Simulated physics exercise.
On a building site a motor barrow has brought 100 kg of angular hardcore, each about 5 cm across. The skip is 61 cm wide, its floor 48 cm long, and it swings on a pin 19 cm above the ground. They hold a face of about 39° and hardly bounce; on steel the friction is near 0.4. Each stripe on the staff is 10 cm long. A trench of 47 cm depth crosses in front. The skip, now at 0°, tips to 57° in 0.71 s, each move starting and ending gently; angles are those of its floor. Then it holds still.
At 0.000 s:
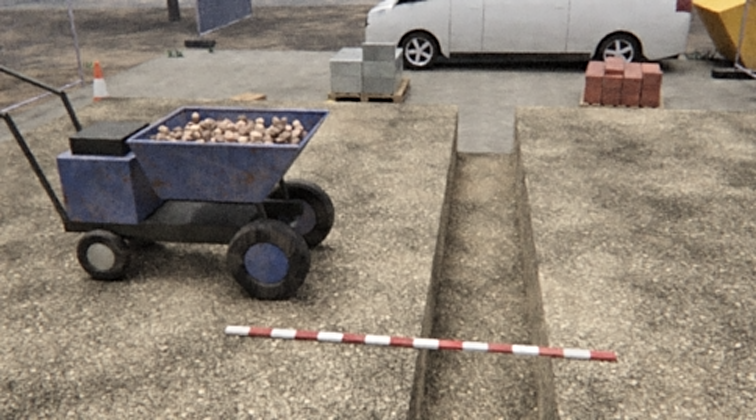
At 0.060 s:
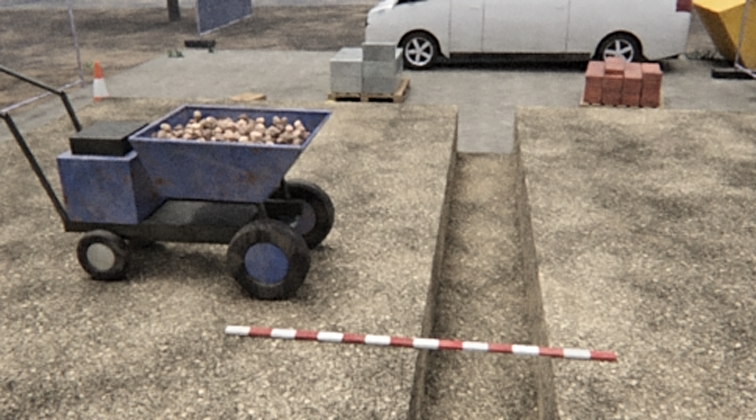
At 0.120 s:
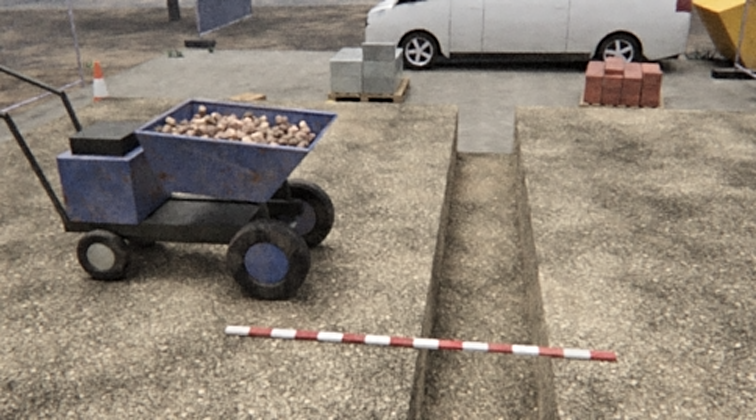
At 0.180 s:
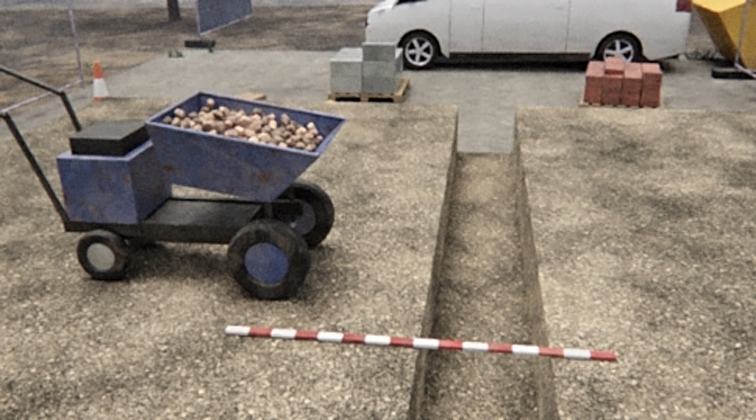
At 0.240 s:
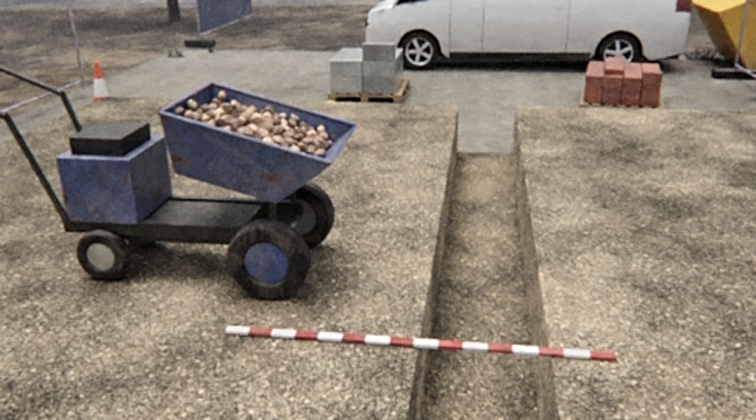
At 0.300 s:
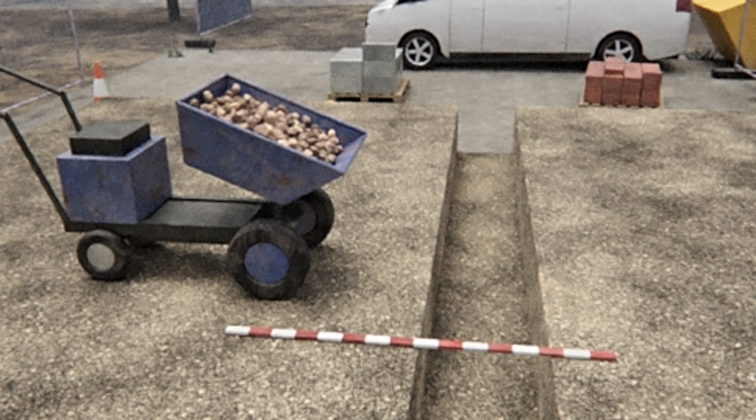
A blue motor barrow with black wheels stands at the left of a gravelly building site, seen from slightly above by a still camera, its skip full of pinkish-brown stones. A narrow trench runs away to its right, a red-and-white staff lying across it, with grey blocks, red bricks and a white van behind. The skip starts level, then slowly tilts forward to the right, its rear end rising.
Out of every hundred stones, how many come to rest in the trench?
About 34 per cent.
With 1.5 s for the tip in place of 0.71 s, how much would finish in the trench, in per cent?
In that case some 15 per cent.
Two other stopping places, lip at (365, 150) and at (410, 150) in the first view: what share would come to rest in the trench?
About 35 and 20 per cent.
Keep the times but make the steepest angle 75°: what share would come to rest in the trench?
In that case some 85 per cent.
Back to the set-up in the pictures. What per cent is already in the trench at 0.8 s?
Some 5 per cent.
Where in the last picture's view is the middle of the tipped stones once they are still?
Around (486, 365).
After 0.5 s the floor is at 48°; 100 % in the skip; the foremost stones are at (367, 189).
After 0.8 s the floor is at 57°; 92 % in the skip, 5 % short of the trench, 3 % in the trench; the foremost stones are at (443, 269).
After 1.2 s the floor is at 57°; 67 % in the skip, 7 % short of the trench, 26 % in the trench; the foremost stones are at (531, 383).
After 3.1 s the floor is at 57°; 61 % in the skip, 5 % short of the trench, 34 % in the trench; the foremost stones are at (531, 378).
